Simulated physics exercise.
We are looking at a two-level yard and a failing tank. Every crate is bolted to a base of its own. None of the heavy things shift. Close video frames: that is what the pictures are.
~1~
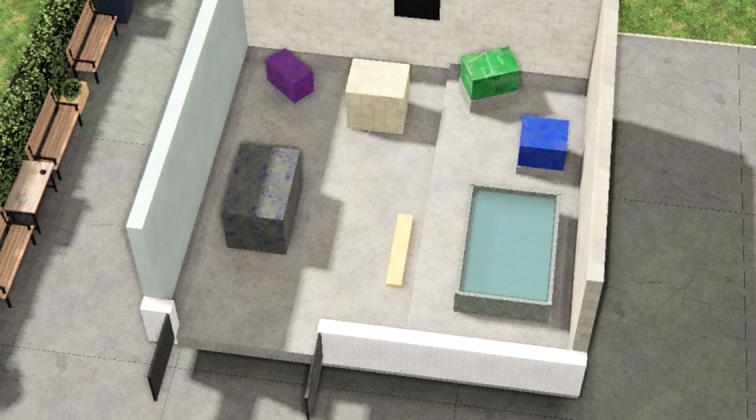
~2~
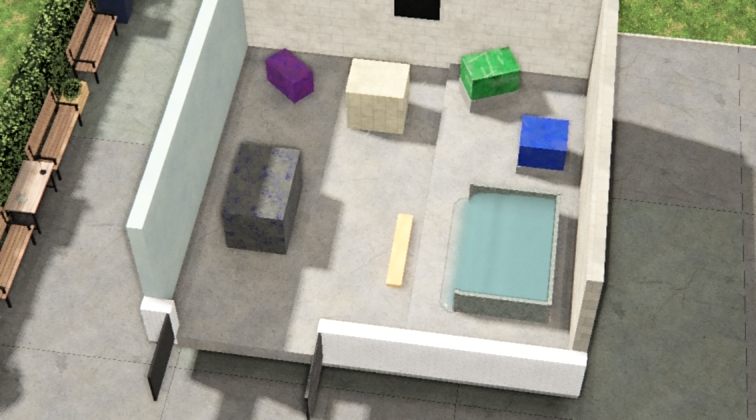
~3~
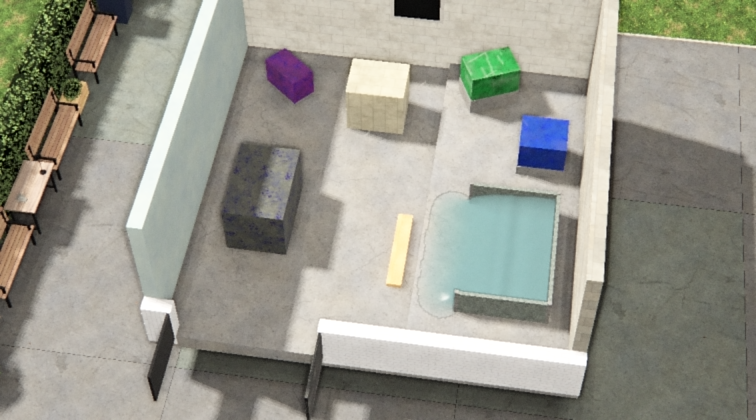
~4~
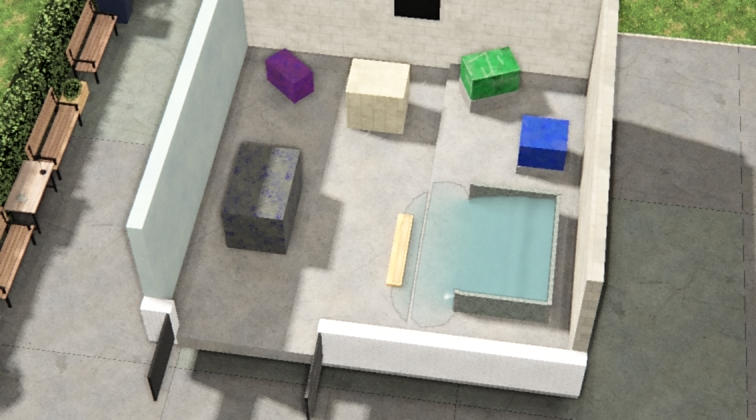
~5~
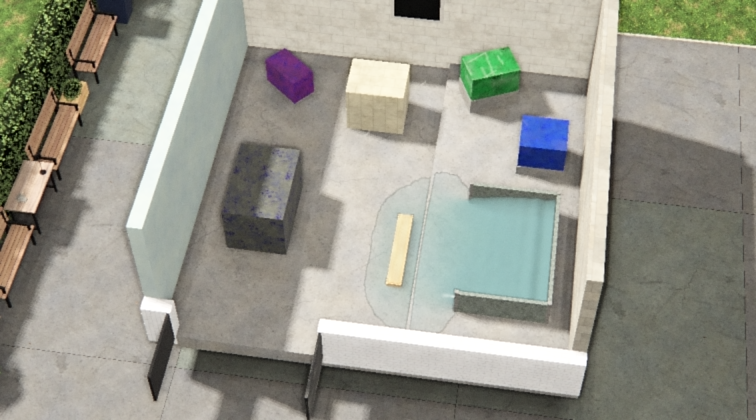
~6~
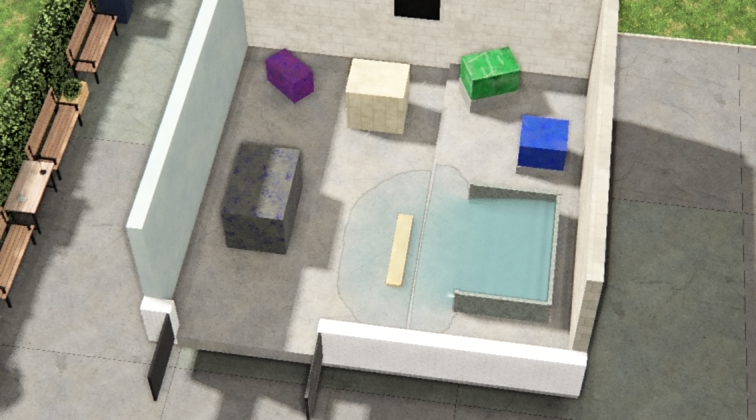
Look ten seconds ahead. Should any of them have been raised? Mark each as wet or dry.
Purple crate: Wet; green crate: Dry; blue crate: Dry.
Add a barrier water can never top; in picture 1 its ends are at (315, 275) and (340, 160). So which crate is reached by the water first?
The purple crate is first.
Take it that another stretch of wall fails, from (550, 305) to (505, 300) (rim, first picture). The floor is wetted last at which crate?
The purple-painted one comes last.
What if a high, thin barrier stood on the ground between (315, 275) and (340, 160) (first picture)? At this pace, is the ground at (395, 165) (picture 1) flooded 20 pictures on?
At that place: Covered.
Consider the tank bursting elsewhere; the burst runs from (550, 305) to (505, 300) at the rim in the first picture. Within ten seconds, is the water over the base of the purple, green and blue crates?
In that case the purple crate is never flooded, the green crate is never flooded and the blue crate is never flooded.
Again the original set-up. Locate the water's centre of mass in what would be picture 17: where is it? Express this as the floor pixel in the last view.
Around (397, 249).
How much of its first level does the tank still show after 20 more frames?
I'd put it close to 16 percent.
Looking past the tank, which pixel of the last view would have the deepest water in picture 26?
My pick is (406, 264).
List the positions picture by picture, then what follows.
The water tank at (509, 244) is whole and still, in the first frame.
The front is at (464, 202), out from the gap at (465, 250), in the second frame.
Water pours out at (465, 251) and has run to (437, 313), in the third frame.
Water pours out at (465, 251) and has run to (432, 187), in the fourth frame.
Water pours out at (465, 251) and has run to (394, 198), in the fifth frame.
Water pours out at (465, 251) and has run to (362, 203), in the sixth frame.
A moment on, water covers 35 % of the floor; the purple crate not reached, the green crate not reached, the blue crate not reached.
Next, water covers 45 % of the floor; the purple crate not reached, the green crate not reached, the blue crate not reached.
Then, water covers 55 % of the floor; the purple crate water round its plinth, the green crate not reached, the blue crate not reached.
Later, water covers 70 % of the floor; the purple crate water round its plinth, the green crate not reached, the blue crate not reached.
In the end, water covers 70 % of the floor; the purple crate was topped, the green crate stayed above the water, the blue crate stayed above the water.
